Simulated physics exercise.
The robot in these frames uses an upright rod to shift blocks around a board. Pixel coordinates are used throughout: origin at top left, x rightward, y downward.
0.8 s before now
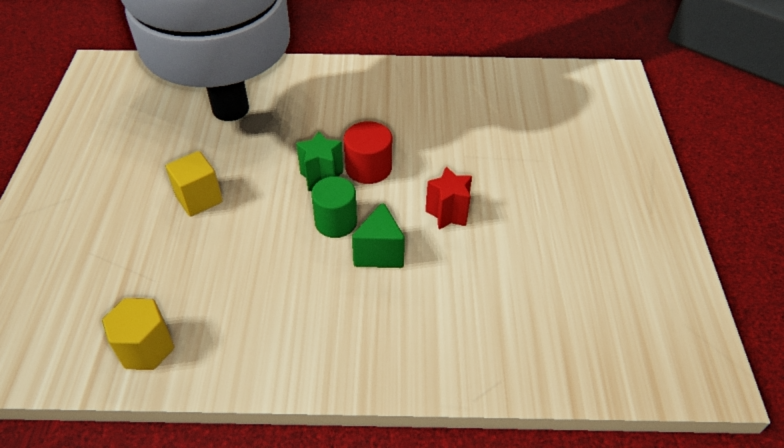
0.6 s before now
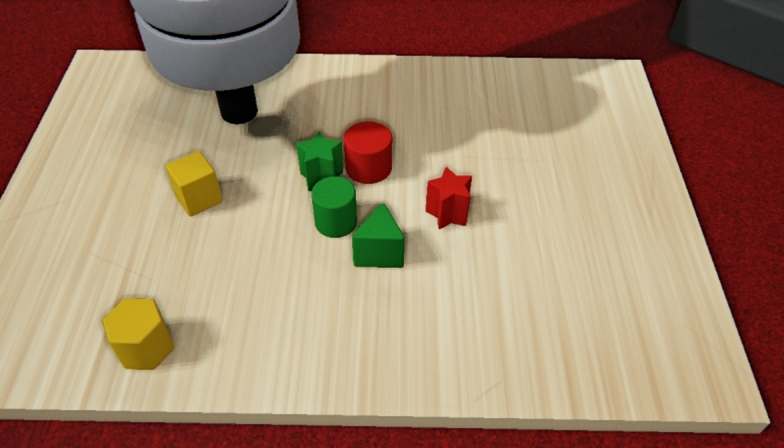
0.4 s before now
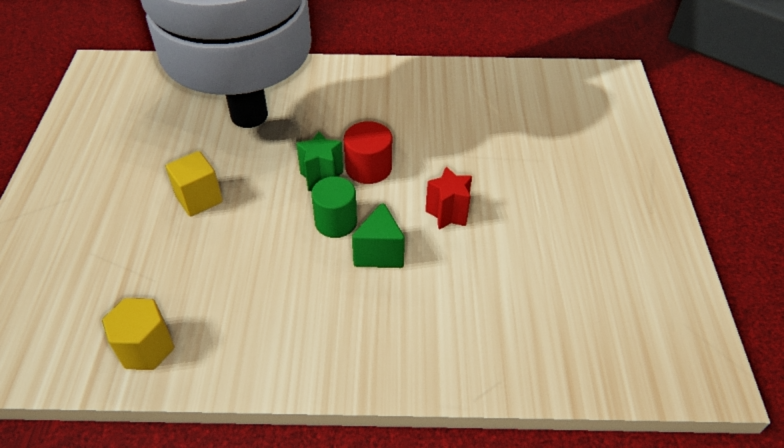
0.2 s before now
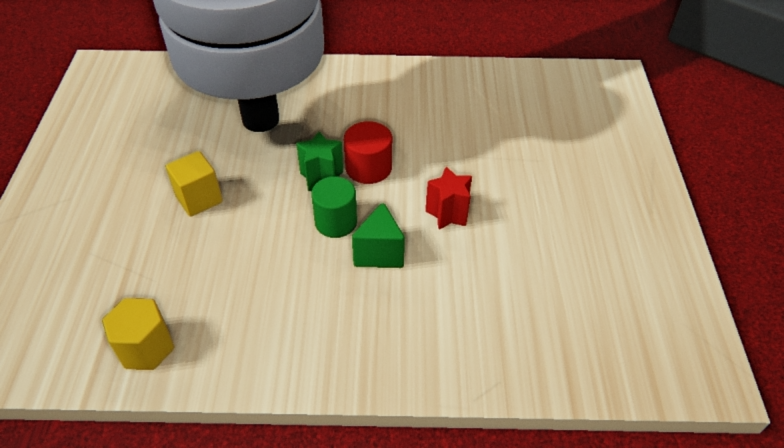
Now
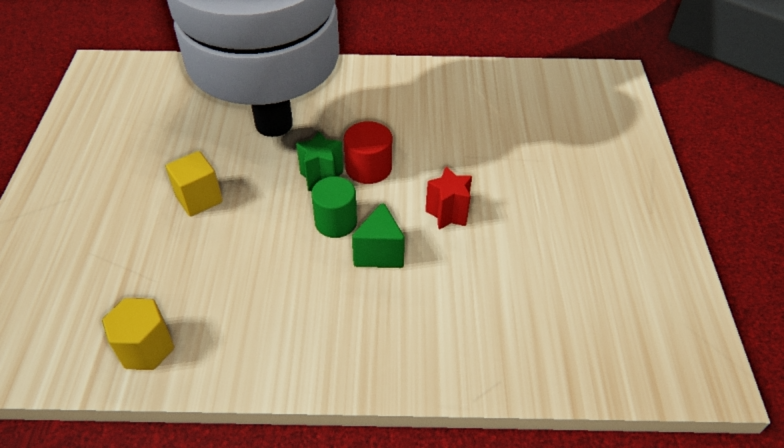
A robot arm's black rod moves slightly right toward the green star while the blocks stay still.
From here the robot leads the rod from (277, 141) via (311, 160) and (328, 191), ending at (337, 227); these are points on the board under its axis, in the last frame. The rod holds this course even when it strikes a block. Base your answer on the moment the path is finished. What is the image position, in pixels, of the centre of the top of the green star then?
At the end it should sit near (355, 221).
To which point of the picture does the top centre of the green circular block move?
In the picture, that point is around (352, 254).
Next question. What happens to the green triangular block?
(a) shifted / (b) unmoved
Choice a: Shifted.
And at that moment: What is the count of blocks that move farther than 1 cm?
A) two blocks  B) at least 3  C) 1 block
Correct choice: B.
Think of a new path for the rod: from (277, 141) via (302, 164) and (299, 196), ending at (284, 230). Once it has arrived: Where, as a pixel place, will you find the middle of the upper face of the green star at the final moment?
Most likely (330, 171).
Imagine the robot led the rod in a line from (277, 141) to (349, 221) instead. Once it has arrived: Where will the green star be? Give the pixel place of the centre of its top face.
It should be at (385, 196) by then.
The first path, step by step. One third of the way, rod at (310, 145); green star at (324, 151).
Two thirds of the way, rod at (326, 176); green star at (346, 183); green circular block at (343, 212).
At the end, rod at (336, 211); green star at (355, 221); green circular block at (352, 254); red circular block still; green triangular block at (393, 241), turned 45° anticlockwise.
